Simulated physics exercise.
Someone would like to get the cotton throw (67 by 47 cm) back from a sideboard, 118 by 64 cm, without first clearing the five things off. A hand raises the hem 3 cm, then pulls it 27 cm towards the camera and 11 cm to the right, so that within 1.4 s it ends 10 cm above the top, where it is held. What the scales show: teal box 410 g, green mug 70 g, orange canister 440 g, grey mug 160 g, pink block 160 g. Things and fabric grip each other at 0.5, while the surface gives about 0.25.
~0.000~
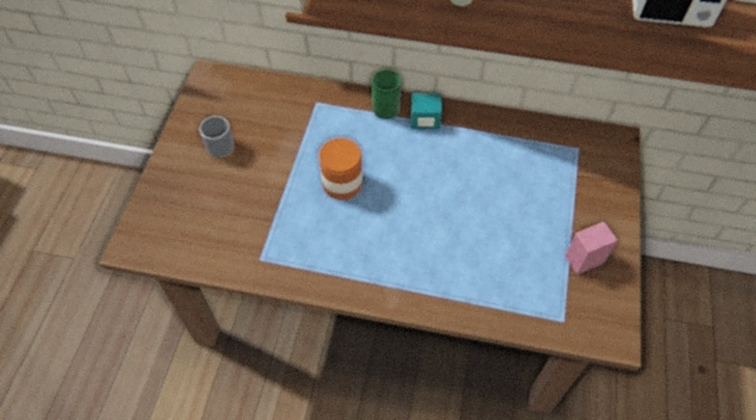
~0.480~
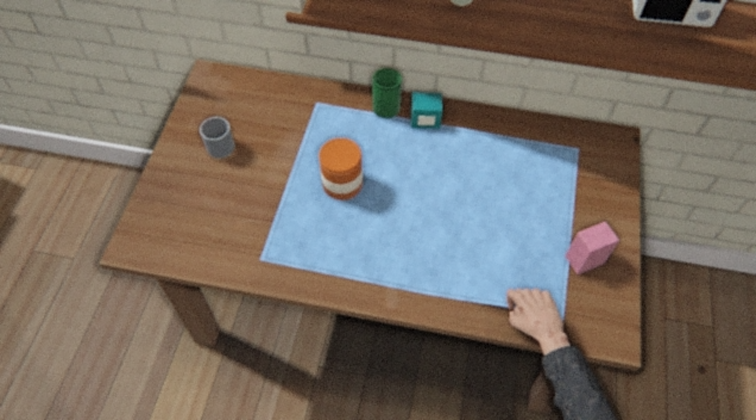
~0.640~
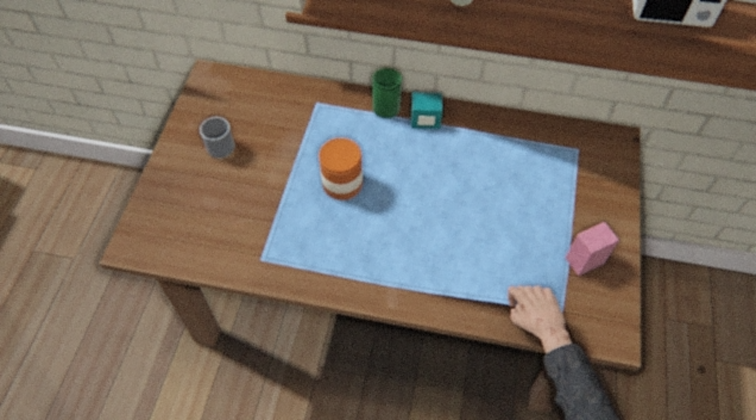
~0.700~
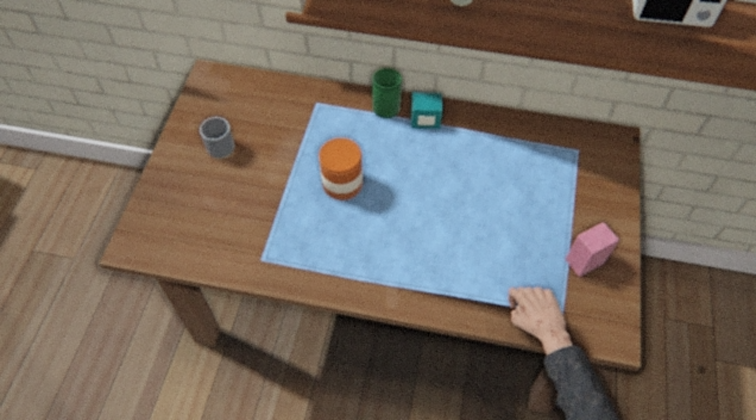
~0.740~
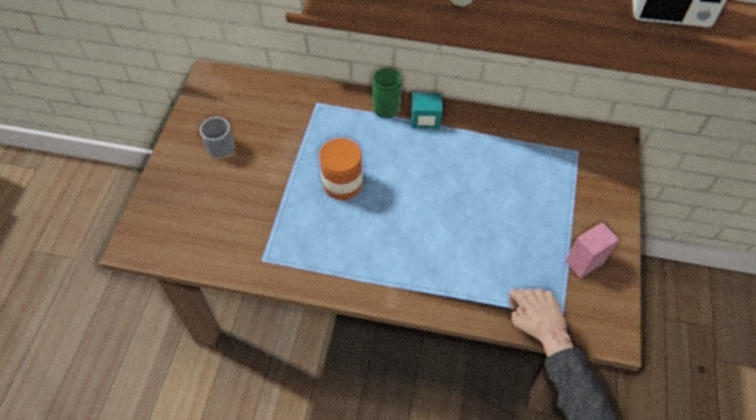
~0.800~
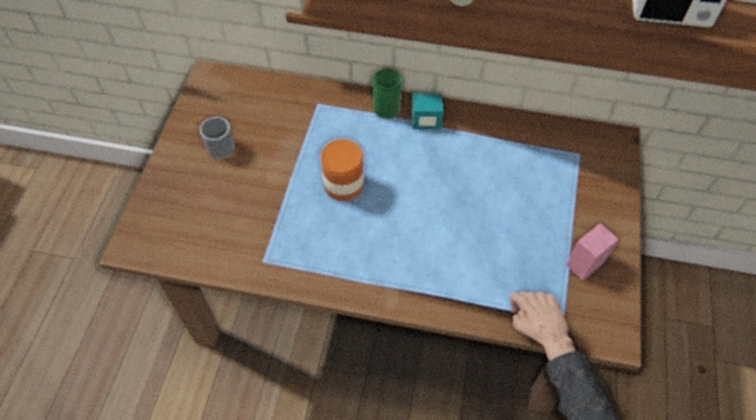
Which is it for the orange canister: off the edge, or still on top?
My guess is it is left on the surface.
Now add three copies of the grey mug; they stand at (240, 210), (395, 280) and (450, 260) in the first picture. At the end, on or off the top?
Taking them one by one: Is left on top, then is lost, then is lost.
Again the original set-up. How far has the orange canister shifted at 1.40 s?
Orange canister: About 15 cm.
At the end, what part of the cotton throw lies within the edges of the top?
Some 65 in a hundred.
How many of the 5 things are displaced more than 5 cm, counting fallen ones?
Total: 3.
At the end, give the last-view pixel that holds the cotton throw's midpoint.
Roughly at (493, 311) in the last picture.
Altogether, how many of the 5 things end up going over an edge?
Tally: 0.
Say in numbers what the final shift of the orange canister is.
Roughly orange canister 25 cm.
At 1.1 s, 100 % of the cotton throw is still over the top; orange canister 7 cm off its start, teal box 4 cm off its start, pink block 4 cm off its start.
At 1.4 s, 85 % of the cotton throw is still over the top; orange canister 15 cm off its start, pink block 6 cm off its start, teal box 5 cm off its start.
At 1.7 s, 70 % of the cotton throw is still over the top; orange canister 24 cm off its start at (402, 230), pink block 6 cm off its start at (605, 264), teal box 5 cm off its start at (443, 115).
At 2.0 s, 65 % of the cotton throw is still over the top; orange canister 27 cm off its start, pink block 6 cm off its start, teal box 5 cm off its start.
At 3.6 s, 65 % of the cotton throw is still over the top; orange canister 27 cm off its start at (410, 243), pink block 6 cm off its start at (605, 264), teal box 5 cm off its start at (443, 115), green mug 1 cm off its start at (390, 82).
